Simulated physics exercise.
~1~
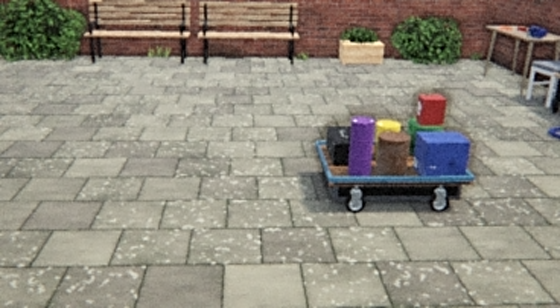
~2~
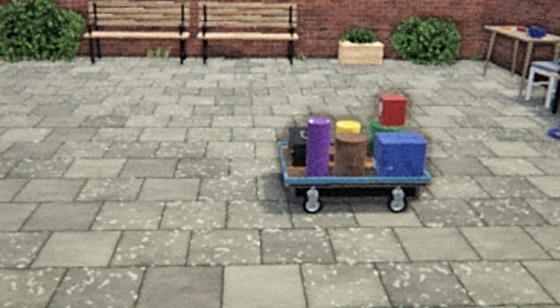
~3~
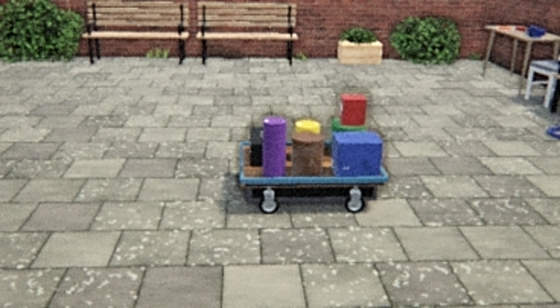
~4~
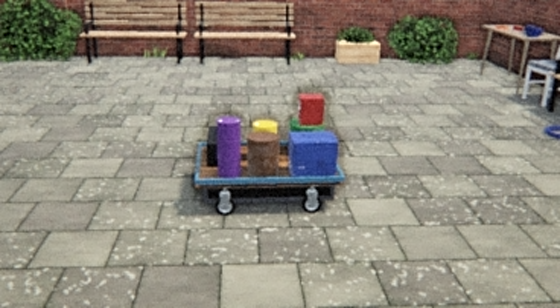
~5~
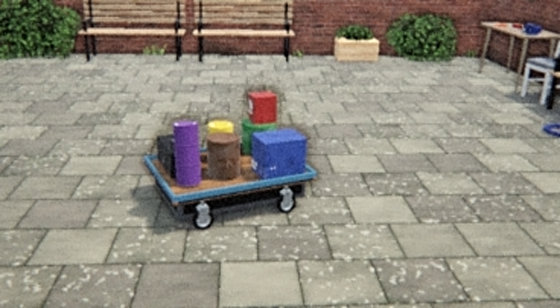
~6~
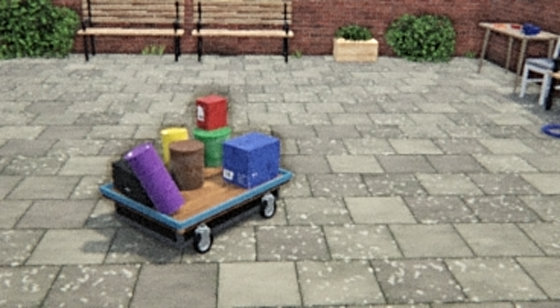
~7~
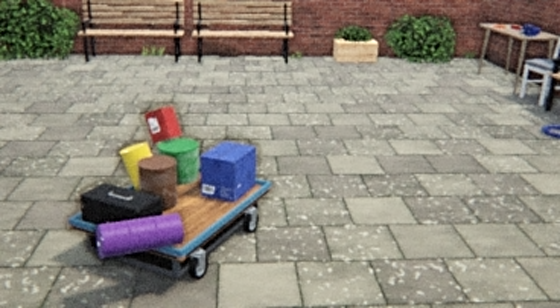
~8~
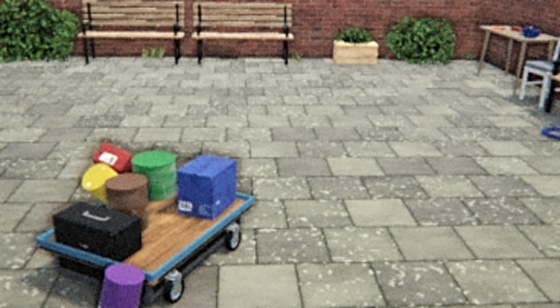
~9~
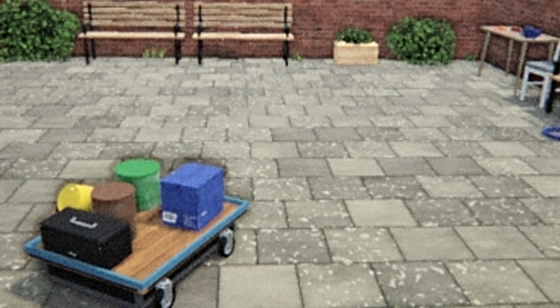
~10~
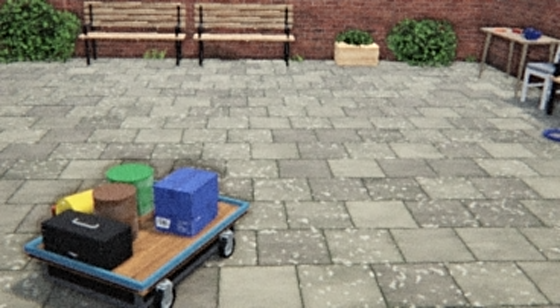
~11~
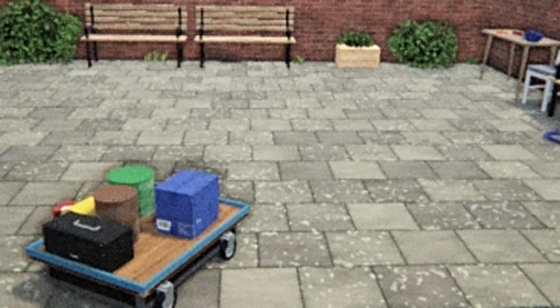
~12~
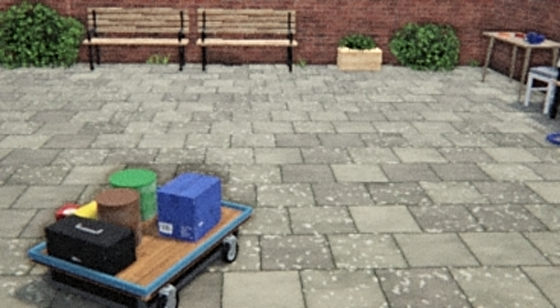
A low robot cart carrying purple, yellow, red, green, brown and blue containers and a black toolbox rolls left across a paved courtyard, seen from slightly above, with benches, shrubs and a brick wall behind. It then curves toward the viewer, and the purple canister leans, falls onto its side and drops off the front edge. The red box and yellow canister tip over at the far side. The cart stops at the lower left with the blue box, brown and green pails and toolbox upright, the yellow canister lying behind them and the red box toppled beyond.
